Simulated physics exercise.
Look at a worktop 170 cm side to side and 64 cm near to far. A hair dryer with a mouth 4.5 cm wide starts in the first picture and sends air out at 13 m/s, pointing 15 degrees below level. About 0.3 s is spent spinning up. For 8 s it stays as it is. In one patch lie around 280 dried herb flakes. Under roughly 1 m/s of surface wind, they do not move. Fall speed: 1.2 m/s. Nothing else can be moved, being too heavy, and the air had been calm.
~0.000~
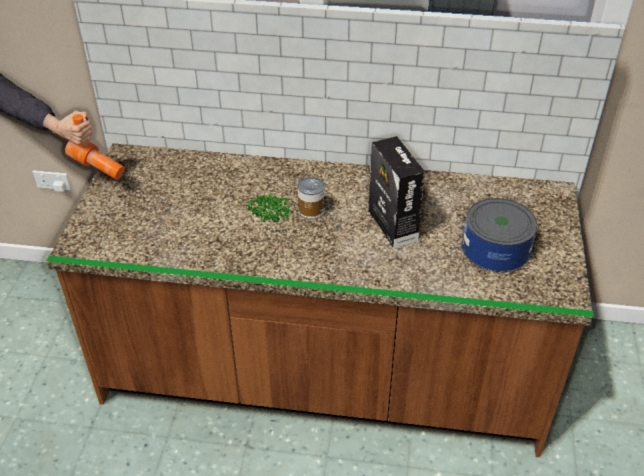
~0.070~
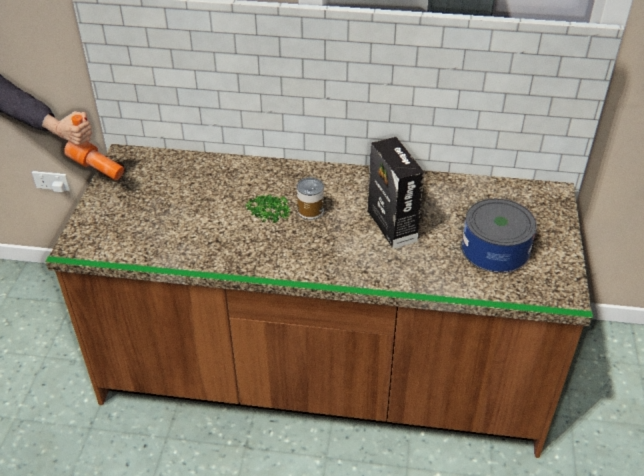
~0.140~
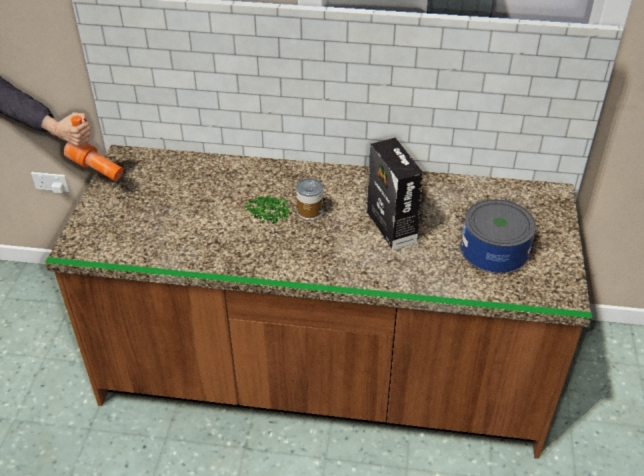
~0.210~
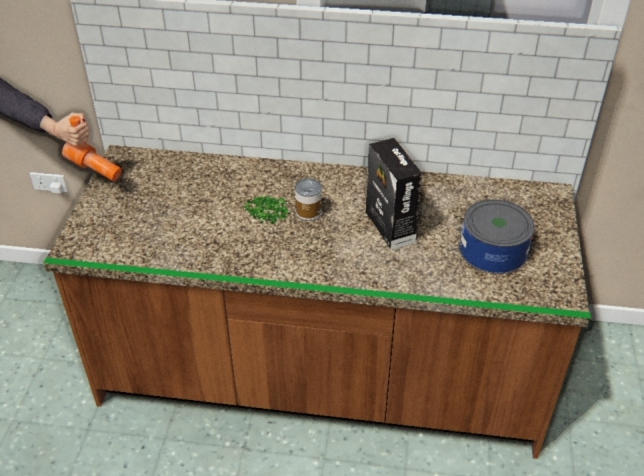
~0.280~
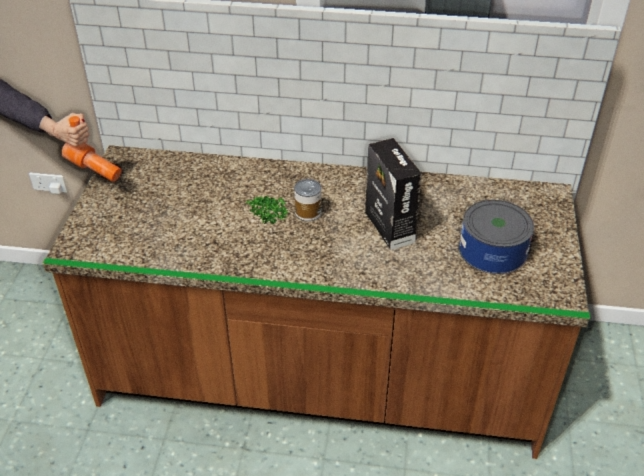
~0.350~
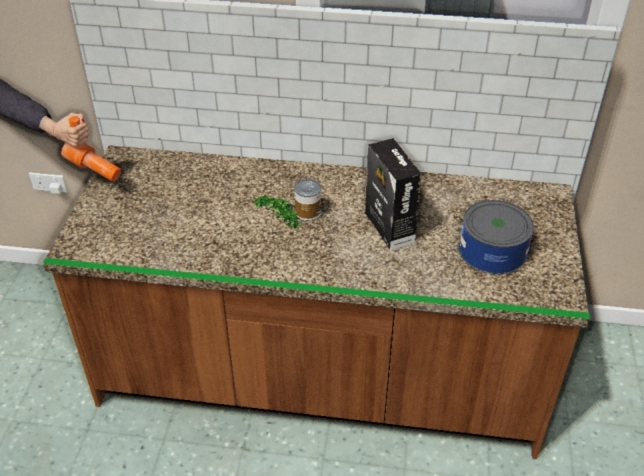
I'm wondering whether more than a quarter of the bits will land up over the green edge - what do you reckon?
Quarter not exceeded.
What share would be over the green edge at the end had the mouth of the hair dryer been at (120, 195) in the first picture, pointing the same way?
Near 0 per cent.
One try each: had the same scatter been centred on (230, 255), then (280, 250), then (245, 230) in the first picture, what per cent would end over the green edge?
100 %, 90 %, 40 %.
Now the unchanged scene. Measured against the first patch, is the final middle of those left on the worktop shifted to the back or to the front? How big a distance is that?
It has moved to the far side by around 25 cm.
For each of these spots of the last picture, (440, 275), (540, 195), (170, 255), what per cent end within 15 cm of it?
Estimates in listed order: 1 %; 15 %; 0 %.
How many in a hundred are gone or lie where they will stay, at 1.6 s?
The share is near 15 per cent.
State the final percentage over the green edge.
Result: Close to 4 in a hundred.
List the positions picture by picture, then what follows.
In the first frame, the middle of the dried herb flakes is near (271, 209), none has stirred yet and the mouth of the hair dryer is at (120, 173).
In the second frame, the middle of the dried herb flakes is near (270, 208), none has stirred yet and the green edge is centred on (309, 289).
In the third frame, the middle of the dried herb flakes is near (269, 209), none has stirred yet, the top of a tin is at (310, 187) and the top of a carton is at (397, 158).
In the fourth frame, the middle of the dried herb flakes is near (268, 210) and none has stirred yet.
In the fifth frame, the middle of the dried herb flakes is near (270, 208) and about 5 % have left their places.
In the sixth frame, the middle of the dried herb flakes is near (281, 208), the farthest in sight from the hair dryer is at (300, 224) and about 60 % have left their places.
After 1.6 s, 83 % are on the move or not yet settled, 2 % are over the green edge; the middle of those still in play is near (388, 184).
After 2.6 s, 75 % are on the move or not yet settled, 3 % are over the green edge; the middle of those still in play is near (413, 174).
After 4.4 s, 61 % are on the move or not yet settled, 4 % are over the green edge; the middle of those still in play is near (448, 179).
After 8.0 s, at the end, 4 % are over the green edge; the middle of those still in play is near (454, 185).
